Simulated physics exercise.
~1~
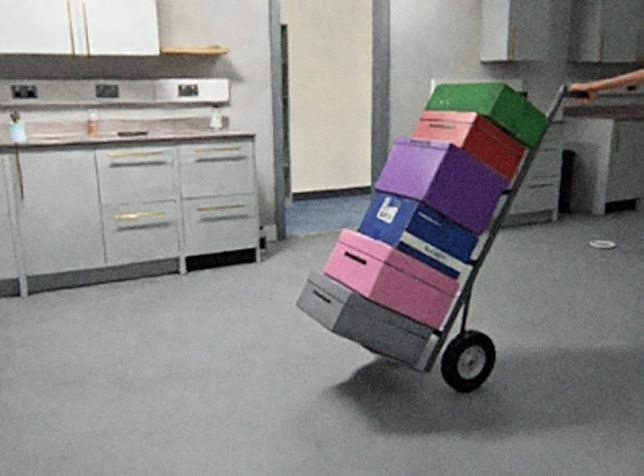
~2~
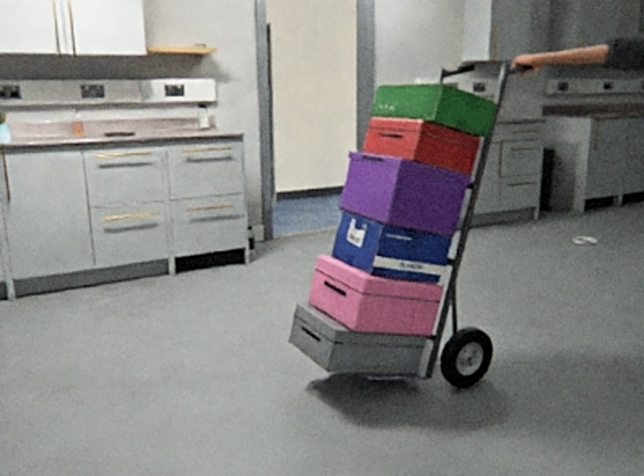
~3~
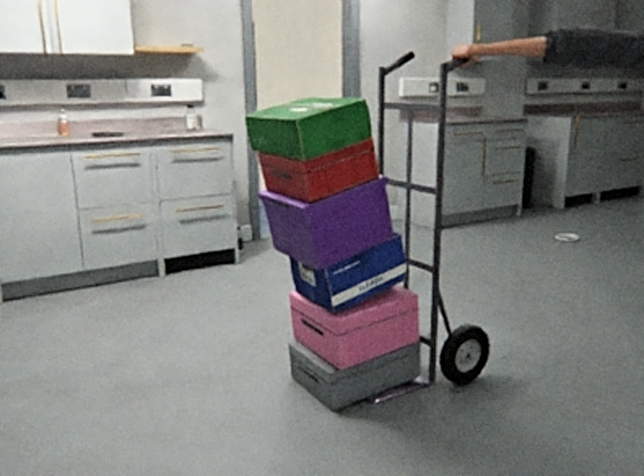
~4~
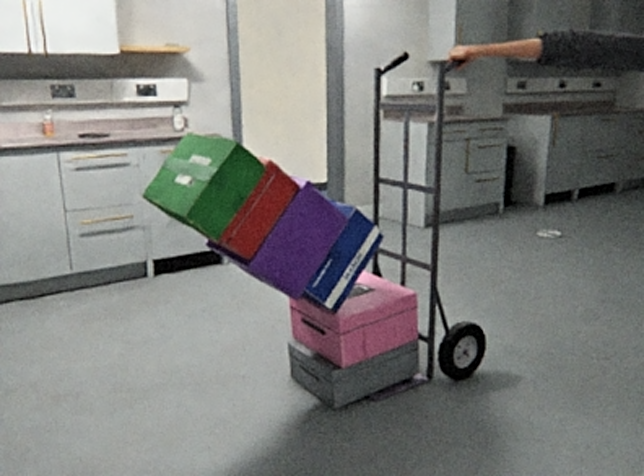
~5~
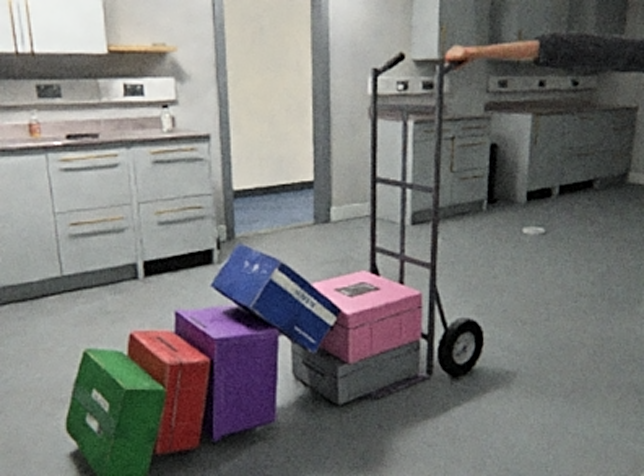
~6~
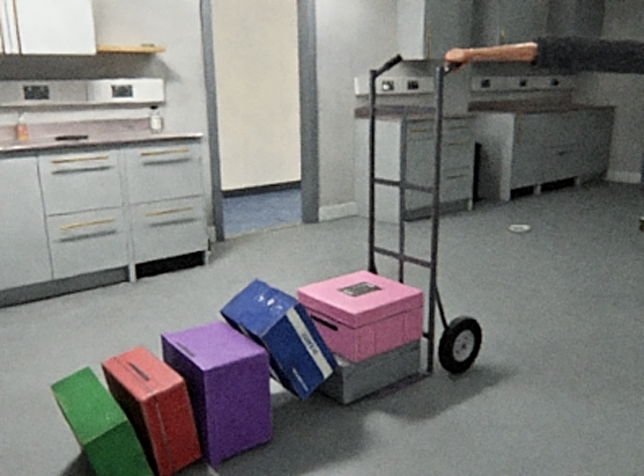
Six stacked boxes on a hand truck tip as a hand uprights it, and four topple off leftward.
